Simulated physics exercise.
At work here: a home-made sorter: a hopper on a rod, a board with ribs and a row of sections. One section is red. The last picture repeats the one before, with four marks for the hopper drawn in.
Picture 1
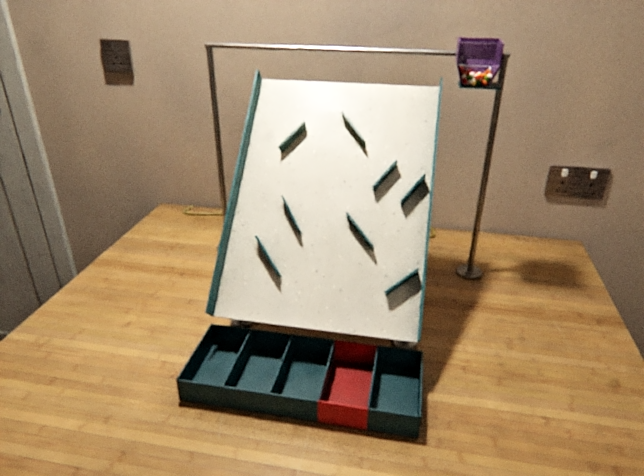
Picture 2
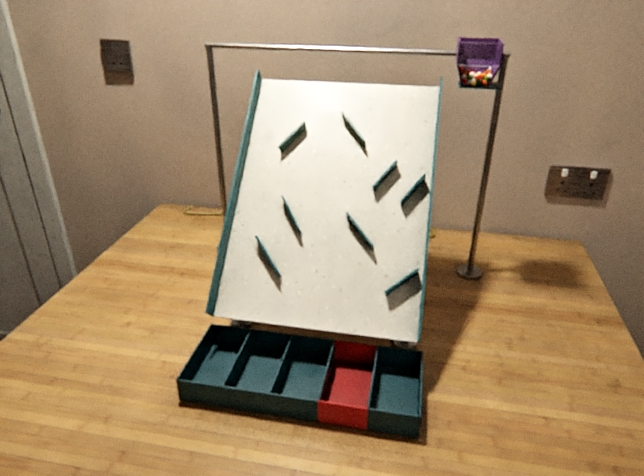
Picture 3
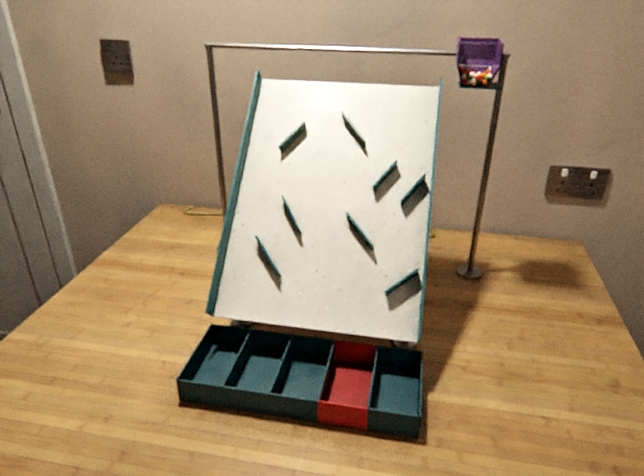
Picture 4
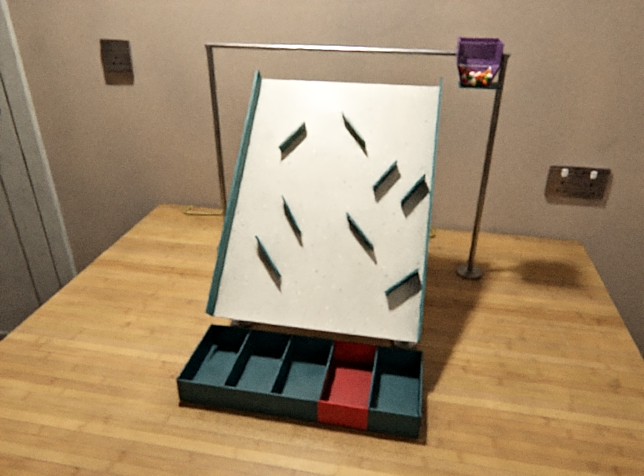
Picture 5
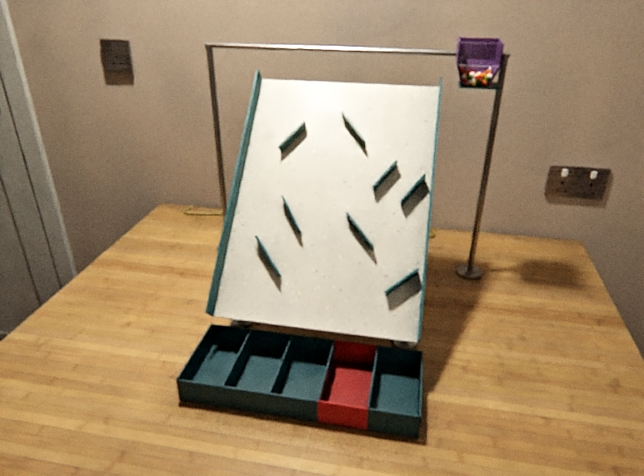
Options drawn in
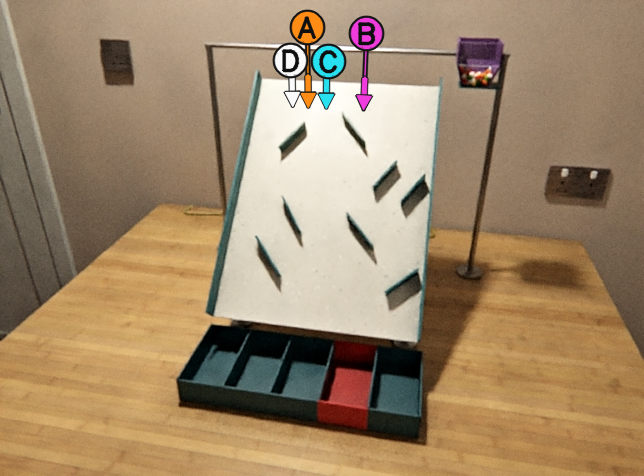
In the video, a tilted white board with dark green angled ribs stands on a wooden table above a row of five sections, the fourth from the left red, while a purple hopper hangs at upper right; nothing visibly moves.
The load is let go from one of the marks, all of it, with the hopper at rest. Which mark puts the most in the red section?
Take B.
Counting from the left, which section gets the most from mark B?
The fourth.
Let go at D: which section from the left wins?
The first.
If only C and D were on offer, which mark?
That would be C.
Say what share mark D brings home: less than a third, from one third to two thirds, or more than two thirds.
Mark D gives less than a third.
On the marked copy, mark A meets the board at (308, 102); mark B meets the board at (363, 104); mark C meets the board at (326, 103); mark D meets the board at (292, 101).
Choosing A, a small part in the red section, most in other sections, a small part outside the box.
Choosing B, about two thirds in the red section, about a quarter in other sections.
Choosing C, a small part in the red section, about two thirds in other sections, a small part outside the box.
Choosing D, a stray few in the red section, most in other sections, a small part outside the box.
